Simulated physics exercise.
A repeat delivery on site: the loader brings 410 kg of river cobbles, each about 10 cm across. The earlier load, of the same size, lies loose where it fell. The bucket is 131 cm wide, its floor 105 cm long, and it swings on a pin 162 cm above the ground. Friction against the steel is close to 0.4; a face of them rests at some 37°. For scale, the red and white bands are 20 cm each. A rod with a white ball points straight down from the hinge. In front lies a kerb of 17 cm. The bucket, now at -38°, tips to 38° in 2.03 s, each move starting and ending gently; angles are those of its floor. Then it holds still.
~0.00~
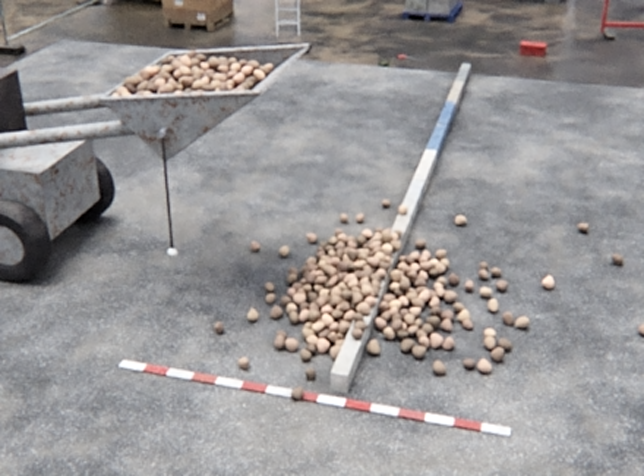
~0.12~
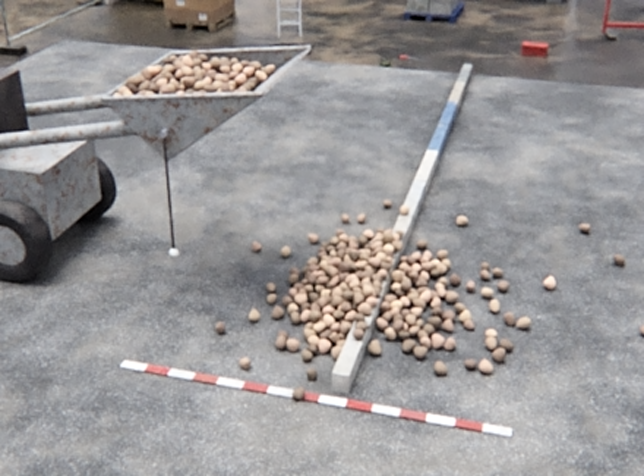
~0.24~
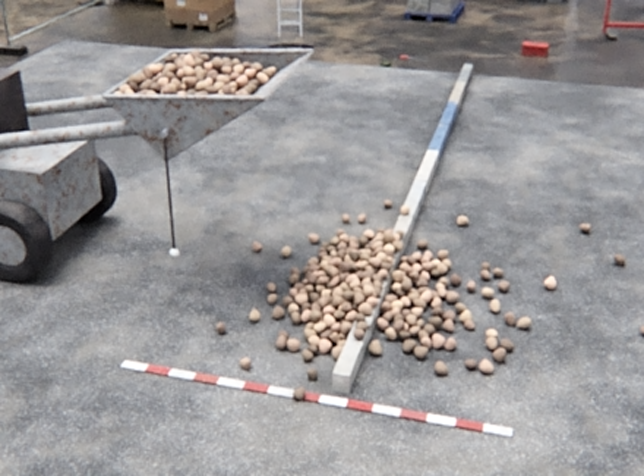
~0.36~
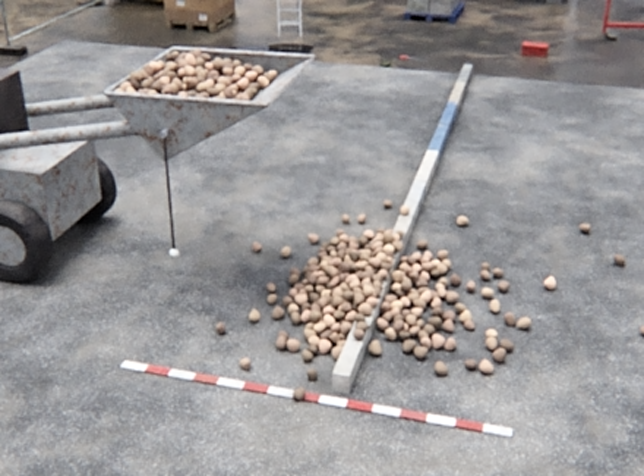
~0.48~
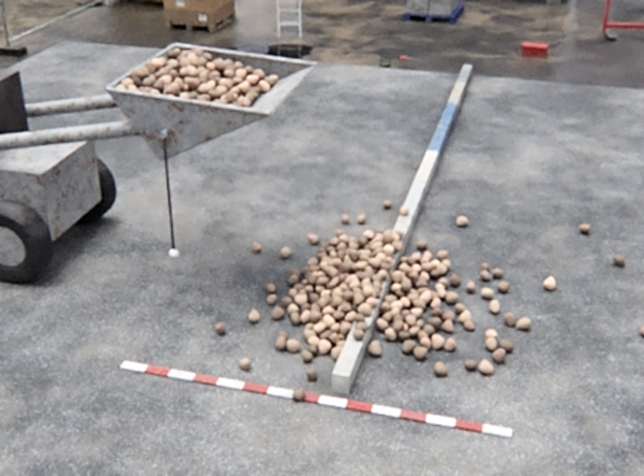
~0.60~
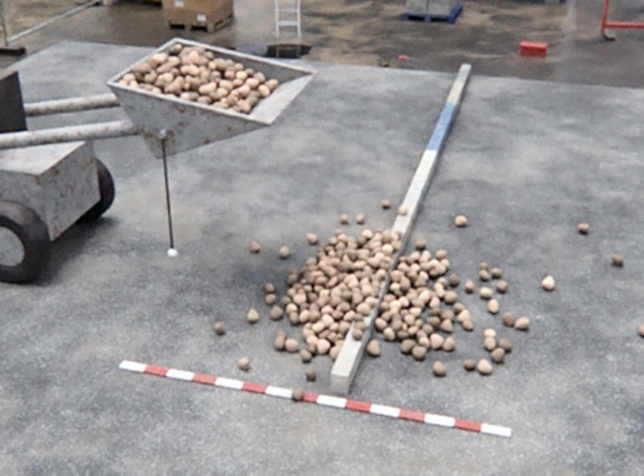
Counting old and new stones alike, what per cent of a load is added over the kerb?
Close to 3 parts in a hundred.
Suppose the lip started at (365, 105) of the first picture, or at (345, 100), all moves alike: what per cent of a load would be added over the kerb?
First some 100, then 85 per cent.
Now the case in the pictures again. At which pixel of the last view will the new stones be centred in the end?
Around (319, 274).
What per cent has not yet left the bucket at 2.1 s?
Roughly 35 per cent is still inside.
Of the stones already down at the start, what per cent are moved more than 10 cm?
Roughly 5 per cent of them.
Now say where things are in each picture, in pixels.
In the first picture, the bucket is at -38°, its lip at (261, 93); the top of the load is at (200, 64). The earlier load is highest near (366, 271), 26 cm above ground level, 70 % on this side of the kerb, 29 % over the kerb.
In the second picture, the bucket is at -37°, its lip at (263, 94); the top of the load is at (193, 64); the stones move at 0.1 m/s on average.
In the third picture, the bucket is at -35°, its lip at (265, 98); the top of the load is at (191, 64); the stones move at 0.1 m/s on average.
In the fourth picture, lip at (268, 105), floor tilted -32°, highest stones at (187, 63); the stones move at 0.1 m/s on average.
In the fifth picture, the bucket is at -27°, its lip at (270, 114); the top of the load is at (178, 61); the stones move at 0.2 m/s on average.
In the sixth picture, the bucket is at -22°, its lip at (271, 124); the top of the load is at (176, 58); the stones move at 0.2 m/s on average.
After 1.5 s the floor is at 26°; in per cent of one load, 100 in the bucket, 70 on this side of the kerb, 29 over the kerb; the foremost stones are at (574, 311).
After 2.1 s the floor is at 38°; in per cent of one load, 33 in the bucket, 137 on this side of the kerb, 29 over the kerb; the foremost stones are at (574, 311).
After 2.5 s the floor is at 38°; in per cent of one load, 2 in the bucket, 168 on this side of the kerb, 30 over the kerb; the foremost stones are at (574, 311).
After 5.3 s the floor is at 38°; in per cent of one load, 0 in the bucket, 167 on this side of the kerb, 32 over the kerb; the foremost stones are at (574, 311). Net gain over the kerb, 3.
